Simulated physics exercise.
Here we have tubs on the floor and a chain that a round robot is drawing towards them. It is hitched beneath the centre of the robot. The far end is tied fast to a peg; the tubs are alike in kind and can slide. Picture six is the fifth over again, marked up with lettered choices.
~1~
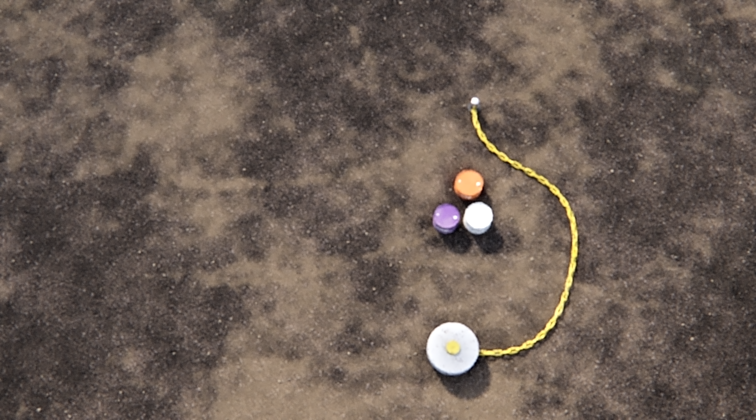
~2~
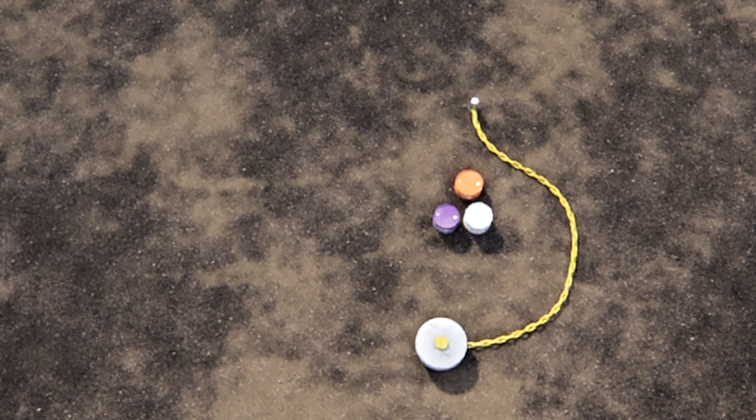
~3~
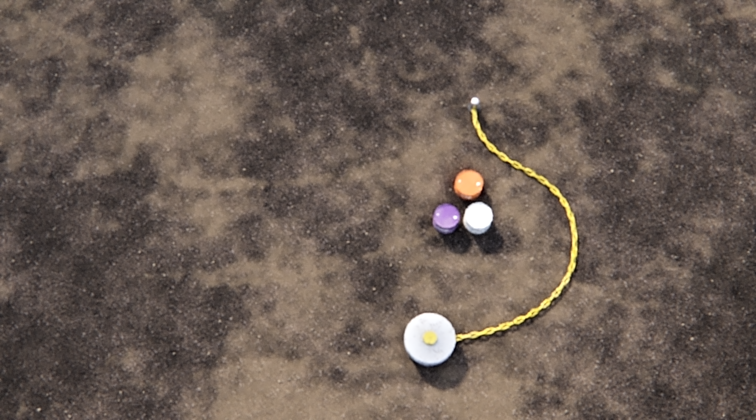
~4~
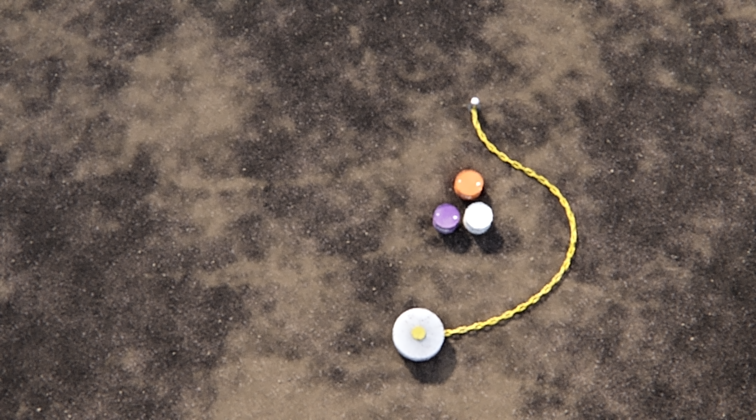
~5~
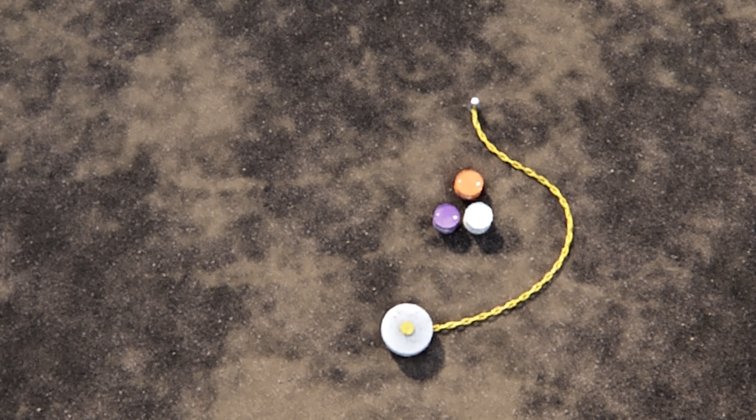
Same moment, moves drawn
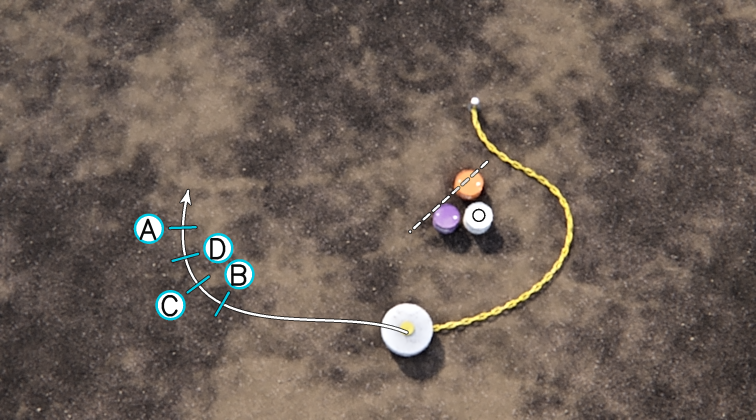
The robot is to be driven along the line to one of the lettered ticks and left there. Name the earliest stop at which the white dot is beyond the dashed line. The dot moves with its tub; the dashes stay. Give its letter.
Stop at C.
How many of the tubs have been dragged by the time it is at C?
By then, three.
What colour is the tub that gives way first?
White.
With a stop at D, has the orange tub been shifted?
By then, yes.
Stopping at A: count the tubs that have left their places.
By then, three.
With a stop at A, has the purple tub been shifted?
Yes.
On the marked copy, A at (183, 228); B at (222, 304); C at (198, 285); D at (185, 257); the dashed line at (449, 196); the route from (407, 332) via (245, 312) to (188, 191); the white dot at (479, 215).
Following C. Soon after the start, robot (330, 318); white tub (478, 218).
Later, robot (252, 312); white tub (475, 217).
In the end, robot (197, 282); orange tub (454, 174); white tub (442, 196); purple tub (422, 210); the dot on the white tub is over the dashed line.
As for the rest, A does it too, but is farther than needed; B leaves the dotted tub short, at (456, 203); D does it too, but is farther than needed.
